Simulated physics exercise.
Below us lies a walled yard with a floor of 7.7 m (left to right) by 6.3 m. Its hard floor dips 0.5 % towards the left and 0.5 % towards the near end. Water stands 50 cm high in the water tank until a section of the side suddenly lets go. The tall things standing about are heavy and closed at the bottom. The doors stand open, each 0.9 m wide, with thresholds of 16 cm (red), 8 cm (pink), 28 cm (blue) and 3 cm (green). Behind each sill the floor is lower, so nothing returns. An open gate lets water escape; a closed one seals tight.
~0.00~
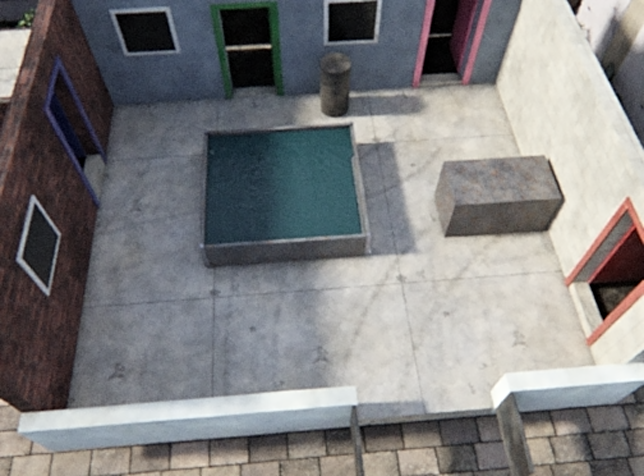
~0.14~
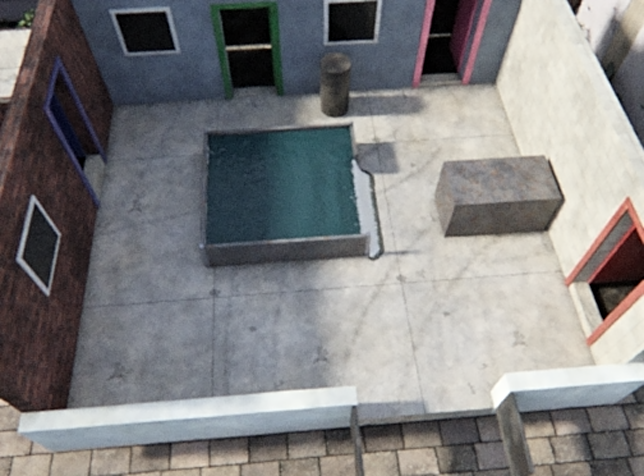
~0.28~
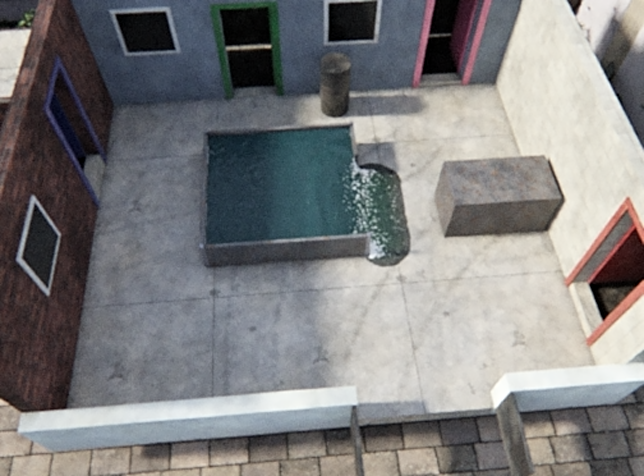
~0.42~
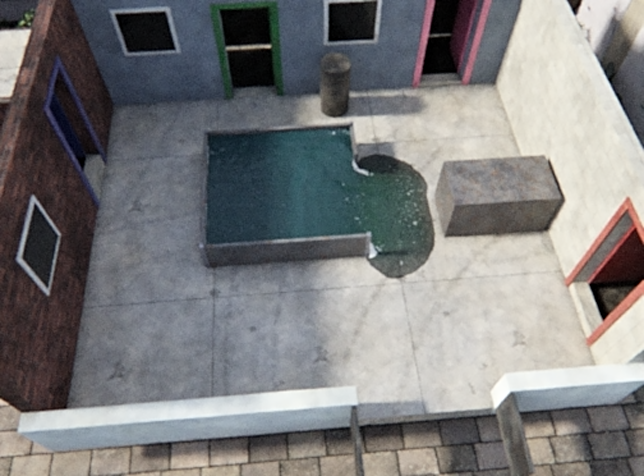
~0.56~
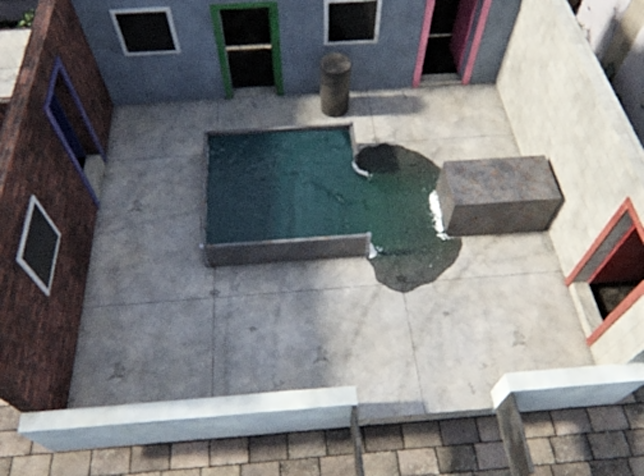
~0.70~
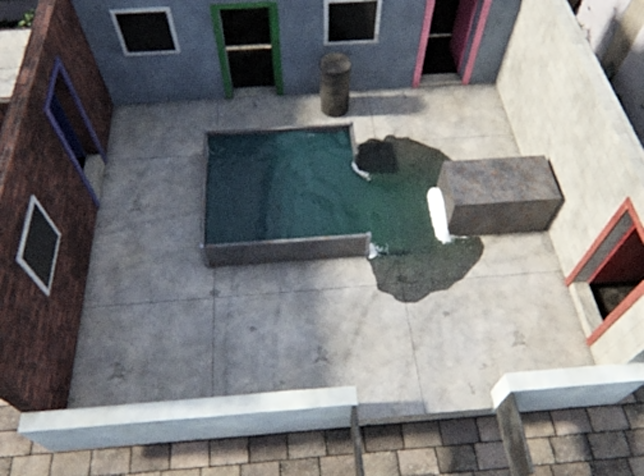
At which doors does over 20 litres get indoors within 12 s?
Door by door: At the red door it stays under the limit; at the pink door it exceeds the limit; at the blue door it does not reach the limit; at the green door it stays under the limit.
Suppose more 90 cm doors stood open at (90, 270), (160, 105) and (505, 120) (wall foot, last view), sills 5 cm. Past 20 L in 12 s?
In turn: Not over, under, above.
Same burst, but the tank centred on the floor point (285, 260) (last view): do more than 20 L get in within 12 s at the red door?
Then: Red past it.
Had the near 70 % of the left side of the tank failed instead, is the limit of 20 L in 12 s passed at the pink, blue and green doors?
Against that limit: Pink not over, blue under, green past it.
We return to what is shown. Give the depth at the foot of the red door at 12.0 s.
Some 4.5 cm.
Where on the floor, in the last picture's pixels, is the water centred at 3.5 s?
At about (378, 214).
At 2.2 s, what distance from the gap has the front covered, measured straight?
Some 4.4 m out.
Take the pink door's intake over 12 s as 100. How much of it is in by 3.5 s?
Some 15 per cent by then.
After 1.4 s water covers 20 % of the floor and is deepest (38 cm) near (432, 218); red door not reached, pink door not reached, blue door not reached, green door not reached.
After 2.2 s water covers 30 % of the floor and is deepest (38 cm) near (432, 218); red door 15 cm at the sill, 0 L in, pink door not reached, blue door not reached, green door not reached.
After 3.5 s water covers 40 % of the floor and is deepest (24 cm) near (558, 385); red door 20 cm at the sill, 2 L in, pink door 18 cm at the sill, 17 L in, blue door not reached, green door not reached.
After 7.0 s water covers 55 % of the floor and is deepest (14 cm) near (438, 244); red door 11 cm at the sill, 10 L in, pink door 10 cm at the sill, 83 L in, blue door not reached, green door 2 cm at the sill, 0 L in.
After 12.0 s water covers 80 % of the floor and is deepest (8 cm) near (476, 189); red door 5 cm at the sill, 10 L in, pink door 6 cm at the sill, 96 L in, blue door 5 cm at the sill, 0 L in, green door 3 cm at the sill, 0 L in.
